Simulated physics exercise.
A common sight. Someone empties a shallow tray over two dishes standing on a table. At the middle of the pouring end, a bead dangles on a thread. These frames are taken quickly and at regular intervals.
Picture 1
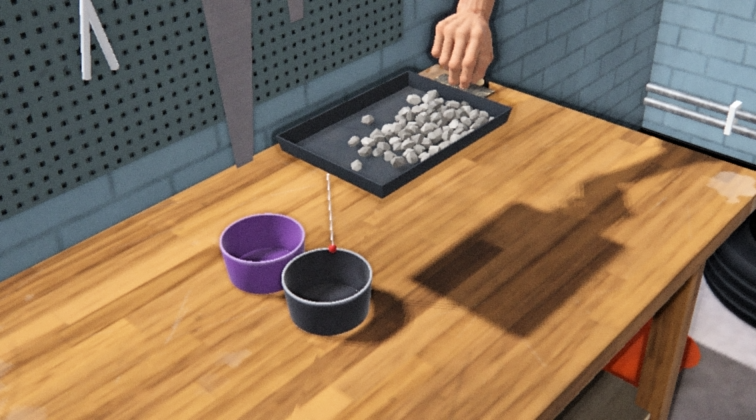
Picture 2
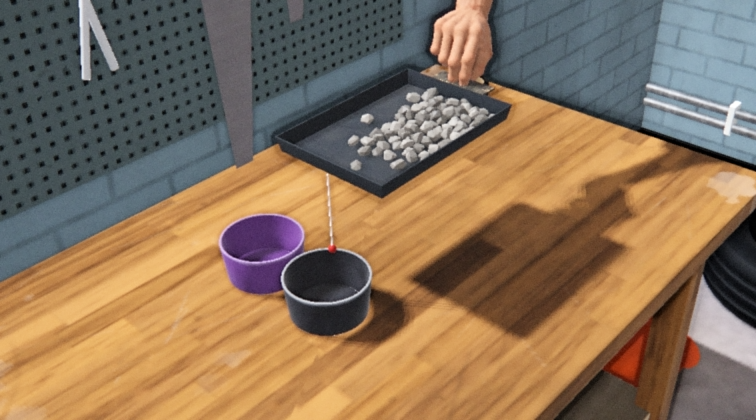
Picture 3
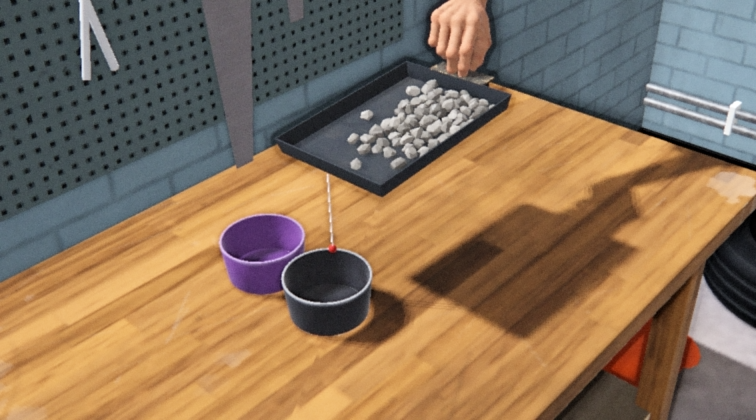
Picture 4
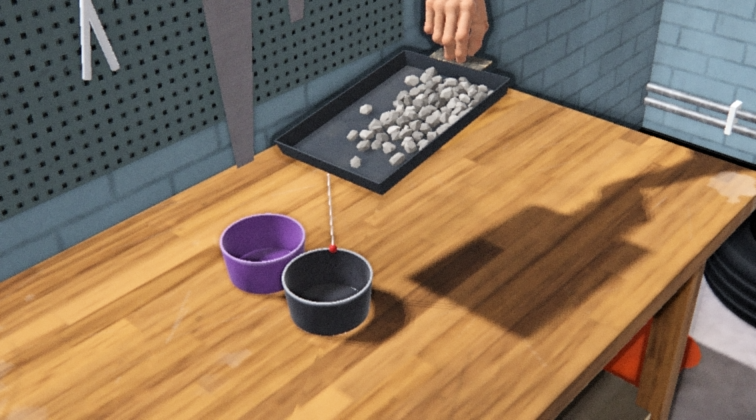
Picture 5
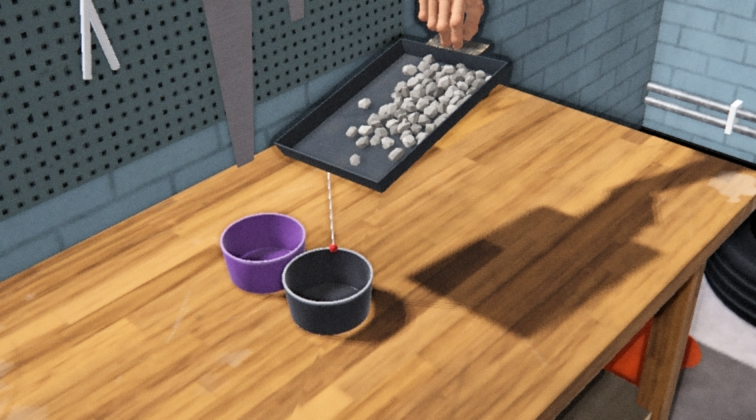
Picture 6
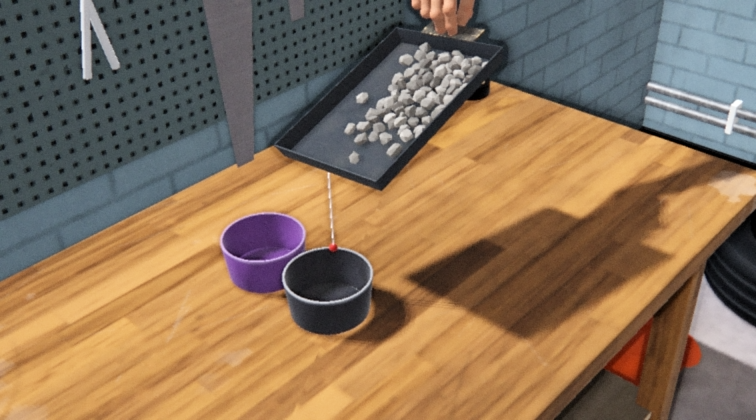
A hand raised the far end of a dark tray of gray gravel above a purple dish and a black one on a wooden table, steadily steepening it while the stones stayed bunched together.
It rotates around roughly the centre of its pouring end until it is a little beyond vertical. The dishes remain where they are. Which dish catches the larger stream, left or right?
The left one.
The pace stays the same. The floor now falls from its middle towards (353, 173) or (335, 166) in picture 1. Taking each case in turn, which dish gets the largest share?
Case one: The dish to the right. Case two: The dish to the right.
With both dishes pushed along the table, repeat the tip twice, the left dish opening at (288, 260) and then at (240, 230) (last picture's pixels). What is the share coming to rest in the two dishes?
Roughly 70 %, then roughly 70 %.
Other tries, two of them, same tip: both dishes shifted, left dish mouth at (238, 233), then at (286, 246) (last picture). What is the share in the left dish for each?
You'd get 30 in a hundred first and 70 in a hundred after that.
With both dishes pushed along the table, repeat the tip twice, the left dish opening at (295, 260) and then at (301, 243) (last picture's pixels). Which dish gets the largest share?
In the first try it's the left-side dish, and in the second it's the left-side dish.
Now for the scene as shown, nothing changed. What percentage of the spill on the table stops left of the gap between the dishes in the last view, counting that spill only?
Some 90 %.
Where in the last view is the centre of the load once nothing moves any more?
It settles centred around (271, 275).
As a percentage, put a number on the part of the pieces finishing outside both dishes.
I'd put it at about 30 percent.
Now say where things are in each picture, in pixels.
The first picture shows corners of the pouring end near (281, 136) and (382, 183), level; middle of the load near (425, 132), bits of gravel; left dish near (232, 271); right dish near (296, 311); bead on its thread near (333, 248).
The second picture shows corners of the pouring end near (280, 136) and (381, 182), level; middle of the load near (425, 130).
The third picture shows corners of the pouring end near (280, 138) and (380, 182), tipped barely, lowest at the left corner; middle of the load near (425, 125).
The fourth picture shows corners of the pouring end near (279, 140) and (379, 180), tipped a little, lowest at the left corner; middle of the load near (424, 116).
The fifth picture shows corners of the pouring end near (279, 142) and (378, 179), tipped clearly, lowest at the left corner; middle of the load near (422, 107).
The sixth picture shows corners of the pouring end near (278, 144) and (376, 177), tipped clearly, lowest at the left corner; middle of the load near (426, 91); left dish near (233, 270); right dish near (297, 310).
Shortly afterwards, tray tipped steeply; the bulk on the tray; a little in the air.
Next, tray tipped past a quarter turn; a little on the tray; a little in the right dish; near half in the left dish; near a quarter outside both; a little in the air.
Some moments later, tray tipped past a quarter turn; near a quarter in the right dish; near half in the left dish; near a quarter outside both; only a few in the air.
In the end, tray tipped past a quarter turn; near a quarter in the right dish; near half in the left dish; near a quarter outside both; only a few in the air.
